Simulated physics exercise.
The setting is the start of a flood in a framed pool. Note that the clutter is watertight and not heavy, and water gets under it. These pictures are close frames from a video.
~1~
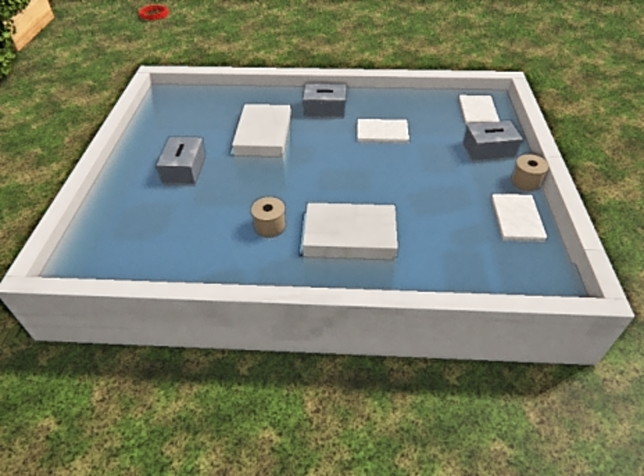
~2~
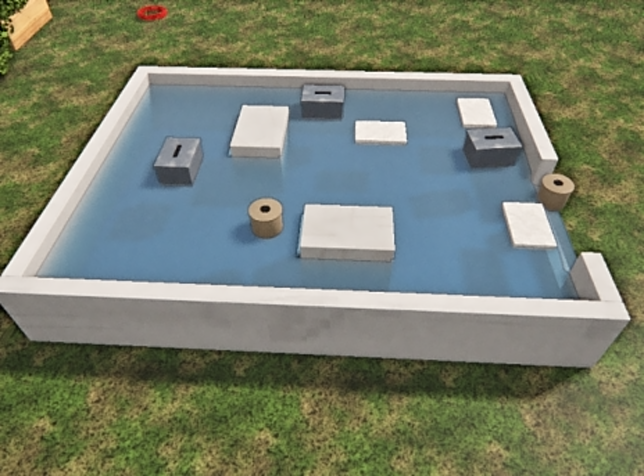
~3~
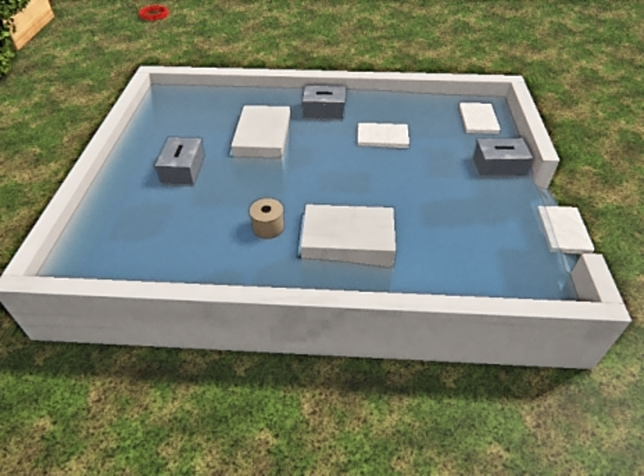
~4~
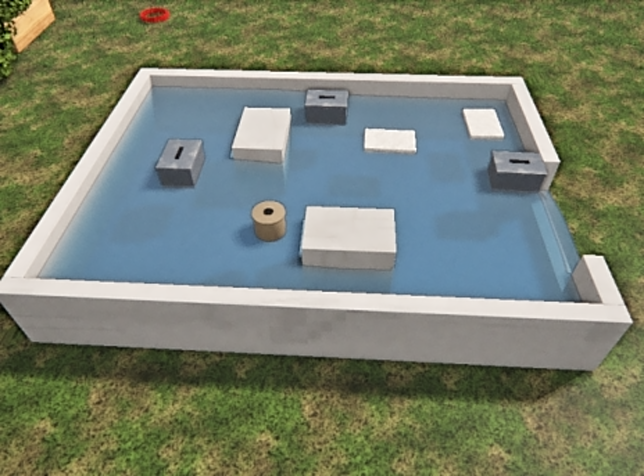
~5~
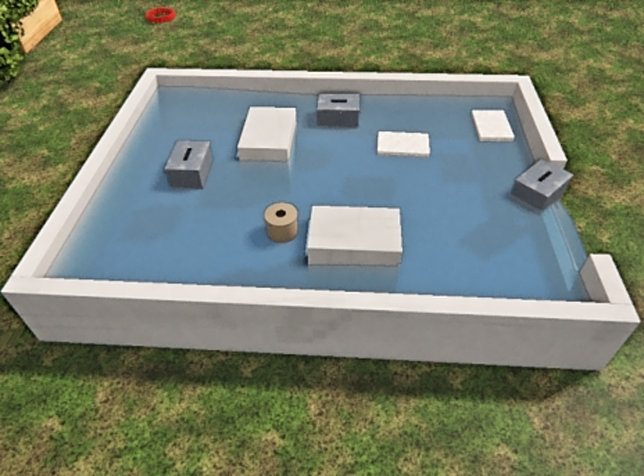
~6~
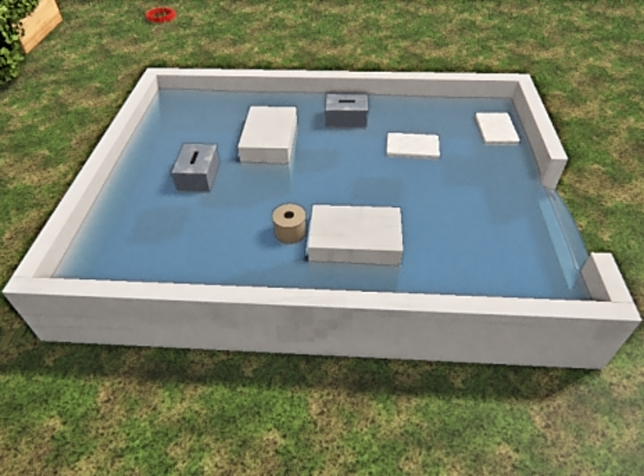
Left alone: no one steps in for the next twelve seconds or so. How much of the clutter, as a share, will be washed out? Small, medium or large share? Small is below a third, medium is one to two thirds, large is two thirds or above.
A medium share.
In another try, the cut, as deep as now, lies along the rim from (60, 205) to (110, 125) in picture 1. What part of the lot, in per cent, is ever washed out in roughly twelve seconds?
Estimate: Near 40 per cent.
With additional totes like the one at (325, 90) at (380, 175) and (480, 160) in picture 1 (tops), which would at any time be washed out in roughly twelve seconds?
Exits, exits.
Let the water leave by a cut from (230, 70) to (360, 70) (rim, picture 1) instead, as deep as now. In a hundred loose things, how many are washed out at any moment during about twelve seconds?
Share reached: 40 %.
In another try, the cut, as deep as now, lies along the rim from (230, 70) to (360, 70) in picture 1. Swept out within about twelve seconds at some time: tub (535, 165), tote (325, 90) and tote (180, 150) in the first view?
In turn: No, through, through.
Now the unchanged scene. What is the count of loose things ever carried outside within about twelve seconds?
The count is 5.
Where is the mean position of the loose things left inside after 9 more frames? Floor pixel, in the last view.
The average lies close to (380, 207).
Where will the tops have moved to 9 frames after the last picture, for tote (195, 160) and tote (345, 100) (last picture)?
Near (222, 177) and (385, 120).
A moment on, 3 of 8 are out; 5 afloat.
Next, 3 of 8 are out; 5 afloat.
Later, 4 of 8 are out; 4 afloat.
In the end, 5 of 8 are out; 3 afloat.
